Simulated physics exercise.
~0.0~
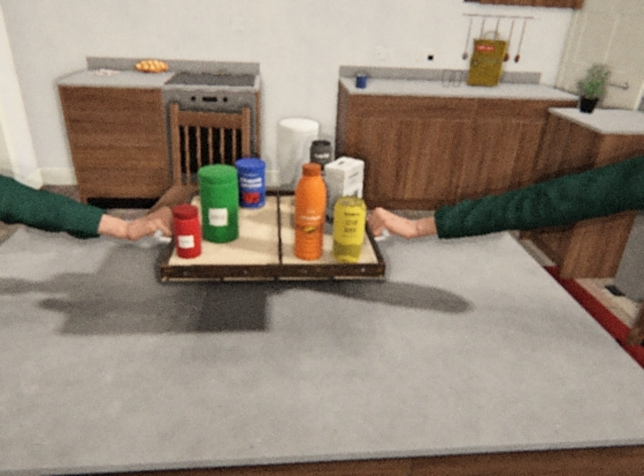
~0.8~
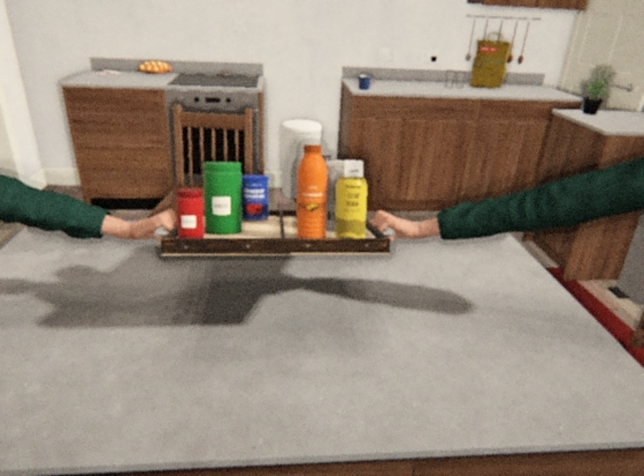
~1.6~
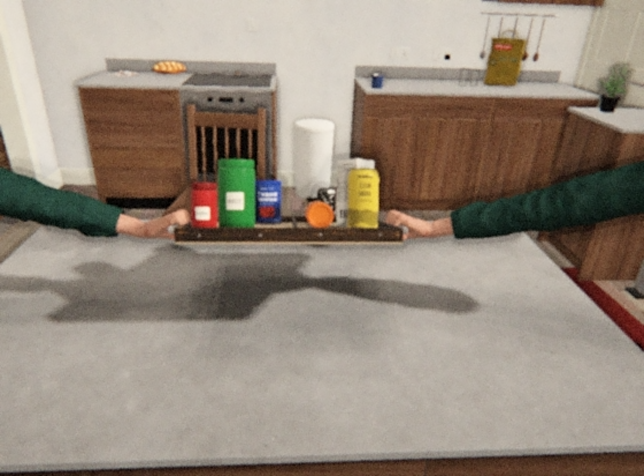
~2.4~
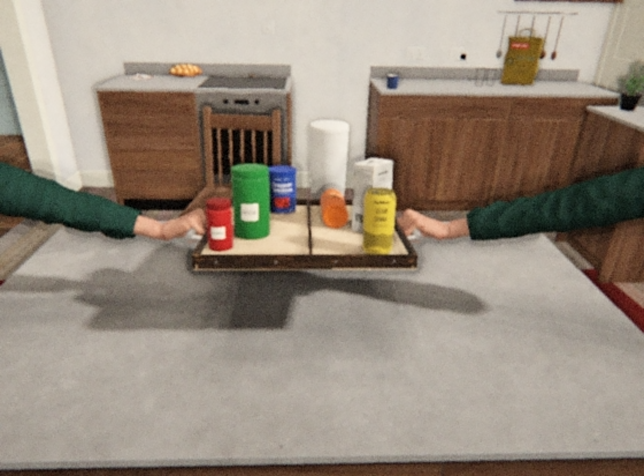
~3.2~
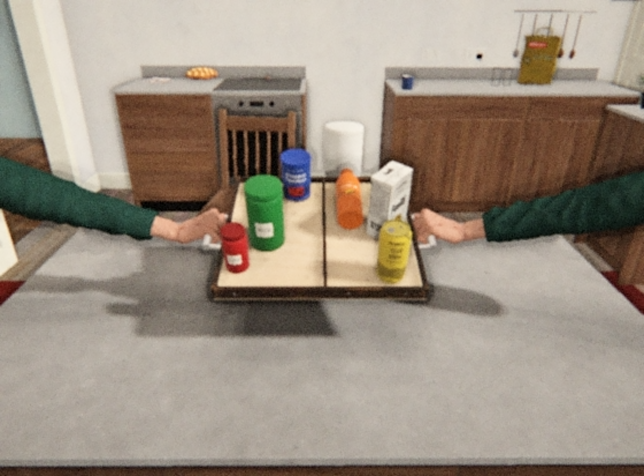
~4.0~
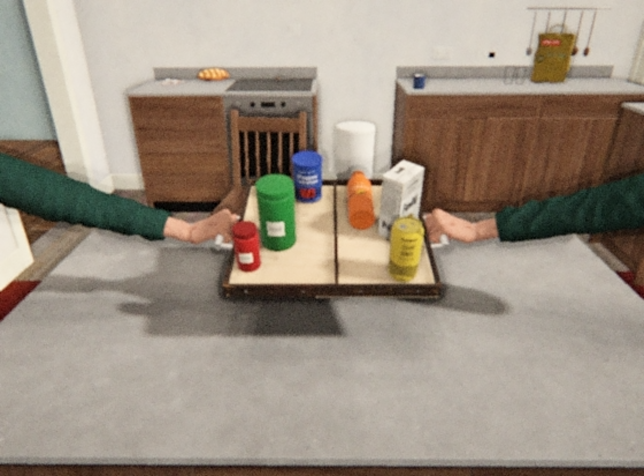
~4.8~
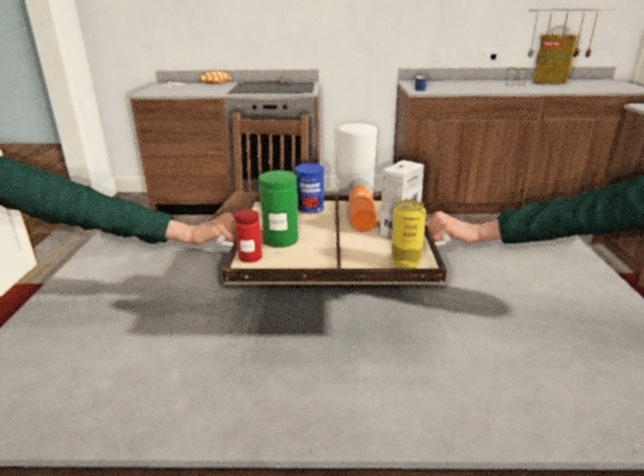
Kitchen, two hands tilting a loaded tray away then back, black can falling off, orange bottle toppling and staying down, others upright.
